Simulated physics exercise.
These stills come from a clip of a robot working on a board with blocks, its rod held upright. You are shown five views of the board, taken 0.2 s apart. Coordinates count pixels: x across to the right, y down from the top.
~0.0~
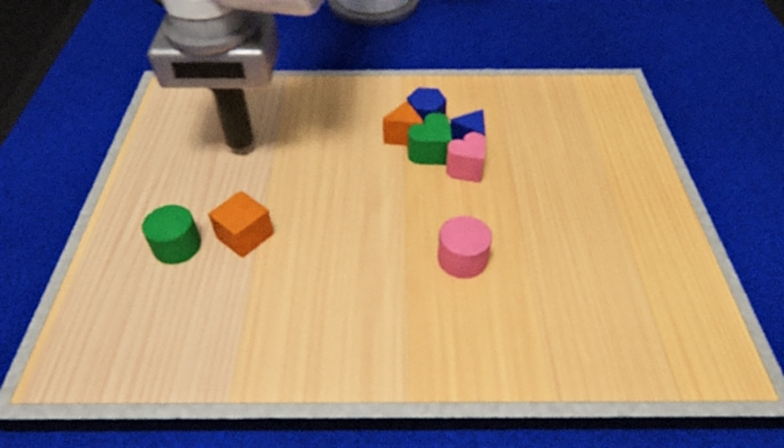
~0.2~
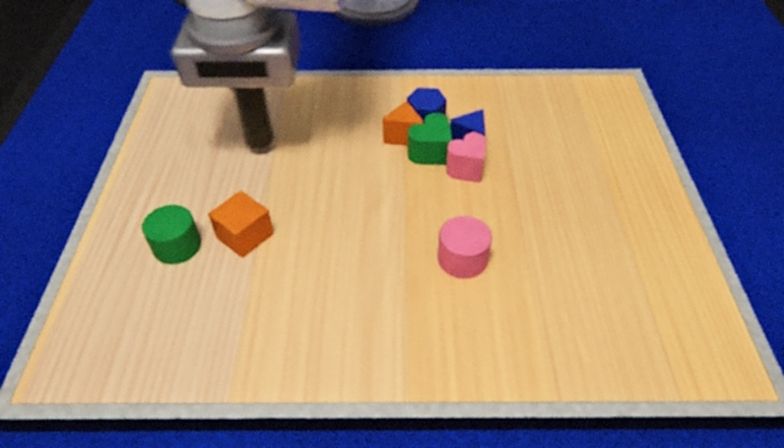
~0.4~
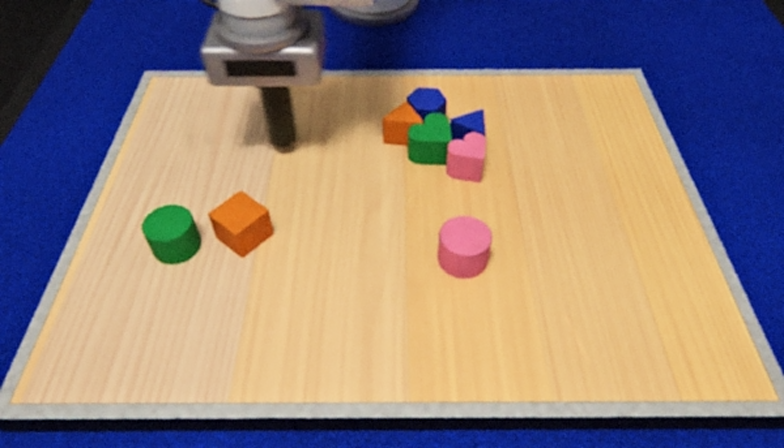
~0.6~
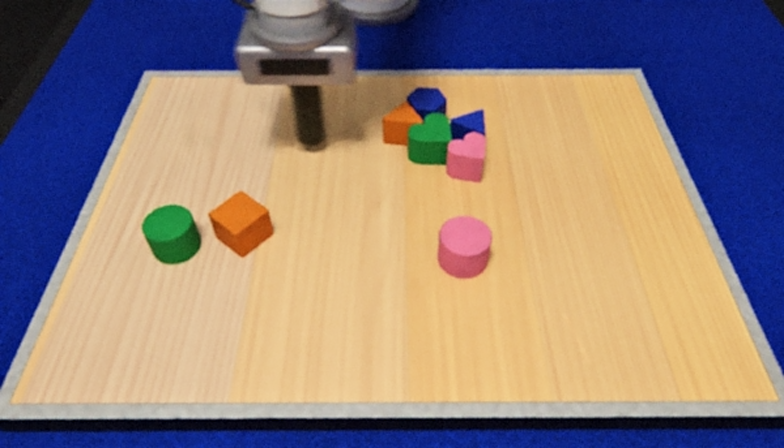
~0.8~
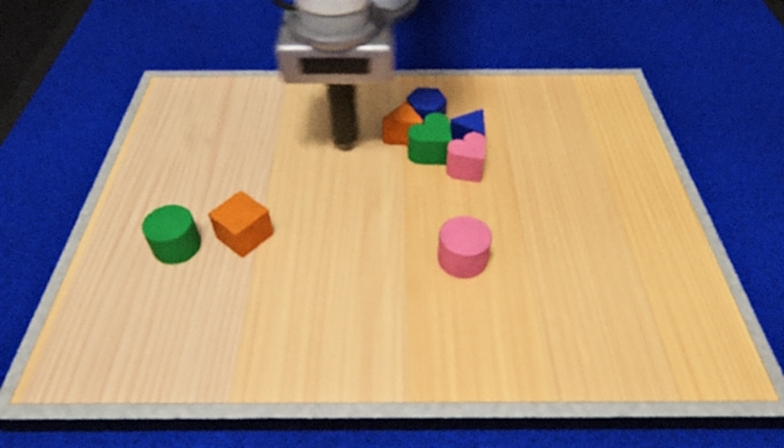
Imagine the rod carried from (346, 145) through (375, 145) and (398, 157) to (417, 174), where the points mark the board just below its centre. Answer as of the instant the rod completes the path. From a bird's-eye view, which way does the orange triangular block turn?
It twists against the clock when seen from above.
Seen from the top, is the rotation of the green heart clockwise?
I expect so.
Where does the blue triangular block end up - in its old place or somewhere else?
It is moved off its spot.
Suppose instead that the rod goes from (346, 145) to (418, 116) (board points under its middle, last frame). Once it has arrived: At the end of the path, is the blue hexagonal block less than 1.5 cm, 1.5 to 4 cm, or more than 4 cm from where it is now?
Its displacement is between 1.5 and 4 cm.
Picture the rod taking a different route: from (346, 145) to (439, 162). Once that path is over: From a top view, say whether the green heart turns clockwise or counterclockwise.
That block twists counter-clockwise.
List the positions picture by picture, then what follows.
The first picture shows rod tip at (240, 140); block tops, orange triangular block at (404, 114); blue hexagonal block at (427, 98); green heart at (432, 128); blue triangular block at (473, 120).
The second picture shows rod at (259, 139); blocks unchanged.
The third picture shows rod at (283, 138); blocks unchanged.
The fourth picture shows rod at (312, 137); blocks unchanged.
The fifth picture shows rod at (345, 136); orange triangular block at (404, 114); blue hexagonal block at (427, 98); green heart at (432, 128); blue triangular block at (473, 120).
On the path given first. Halfway along, rod at (388, 140); orange triangular block at (417, 113), turned 30° anticlockwise; blue hexagonal block at (432, 95), turned 15° anticlockwise; green heart at (440, 127), turned 20° clockwise; blue triangular block at (483, 121).
At the end, rod at (418, 164); orange triangular block at (418, 113), turned 45° anticlockwise; blue hexagonal block at (432, 94), turned 10° anticlockwise; green heart at (440, 128), turned 20° clockwise; blue triangular block at (483, 121).
